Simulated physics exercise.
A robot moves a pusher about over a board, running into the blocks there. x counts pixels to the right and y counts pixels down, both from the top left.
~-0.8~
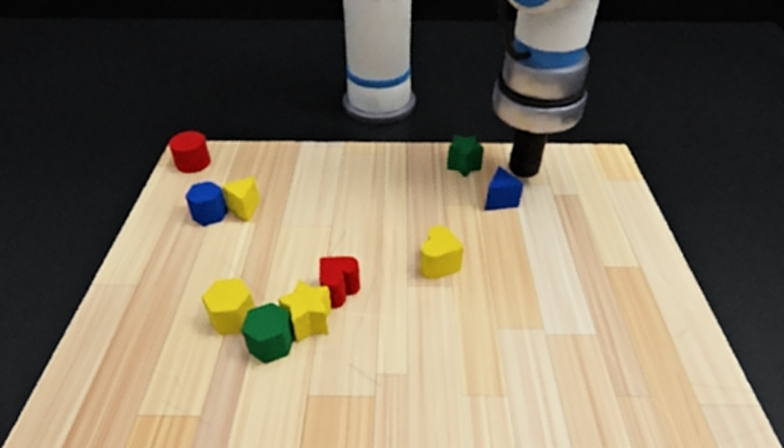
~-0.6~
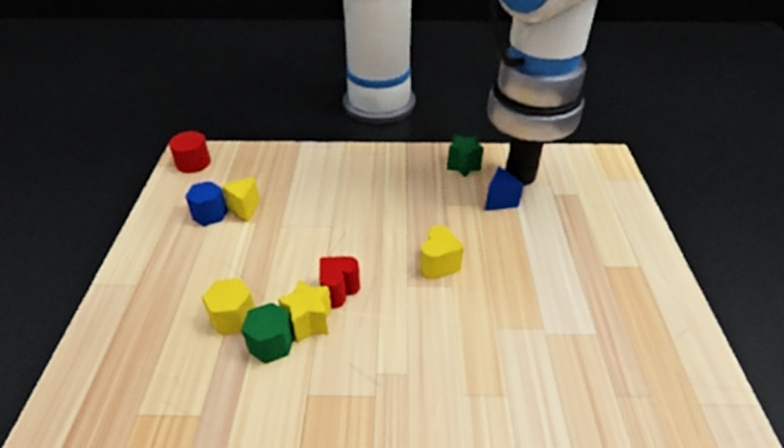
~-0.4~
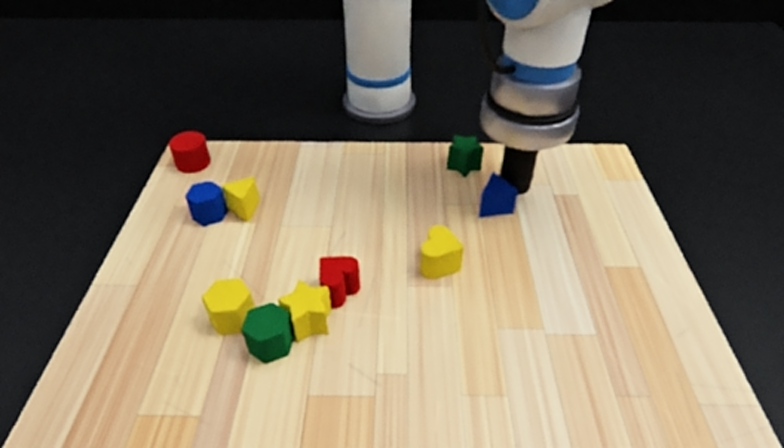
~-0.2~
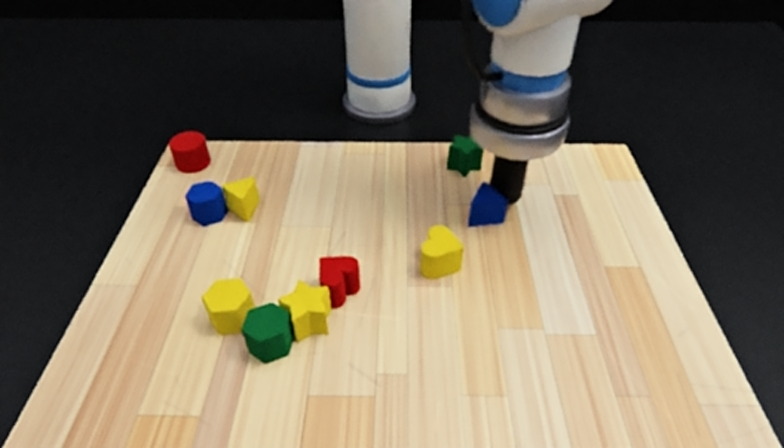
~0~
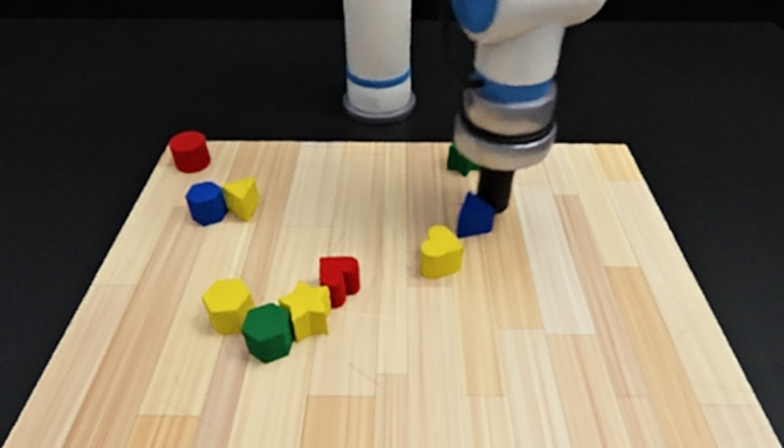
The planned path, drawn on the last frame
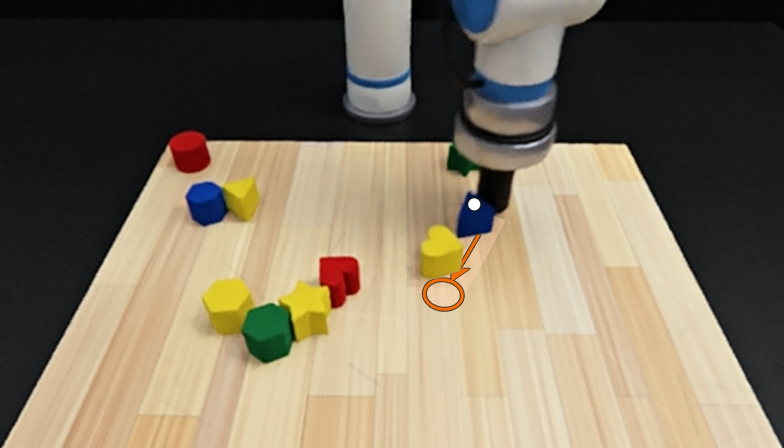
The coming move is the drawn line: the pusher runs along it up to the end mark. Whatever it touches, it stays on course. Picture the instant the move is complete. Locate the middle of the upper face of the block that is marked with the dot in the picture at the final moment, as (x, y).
My best guess is (434, 228).
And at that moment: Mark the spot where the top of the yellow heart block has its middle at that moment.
I'd guess (411, 257).
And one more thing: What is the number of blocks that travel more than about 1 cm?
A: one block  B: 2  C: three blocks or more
My pick is B.
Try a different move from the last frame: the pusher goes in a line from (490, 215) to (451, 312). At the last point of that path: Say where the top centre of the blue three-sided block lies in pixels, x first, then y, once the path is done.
The middle of its top is at (444, 225).
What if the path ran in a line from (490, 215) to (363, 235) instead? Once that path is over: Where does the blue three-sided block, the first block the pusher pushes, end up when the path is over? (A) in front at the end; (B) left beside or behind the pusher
My answer is option B.
The drawn path runs in a line from (490, 215) to (443, 294); the dot is on the blue three-sided block.
What follows on the original path. One third of the way, pusher (478, 229); yellow heart block (435, 243), turned 25° anticlockwise; blue three-sided block (451, 224), turned 35° clockwise.
Two thirds of the way, pusher (462, 255); yellow heart block (423, 249), turned 25° anticlockwise; blue three-sided block (434, 228), turned 50° clockwise.
At the end, pusher (444, 283); yellow heart block (411, 257), turned 40° clockwise; green star block not moved; blue three-sided block (434, 229), turned 55° clockwise.
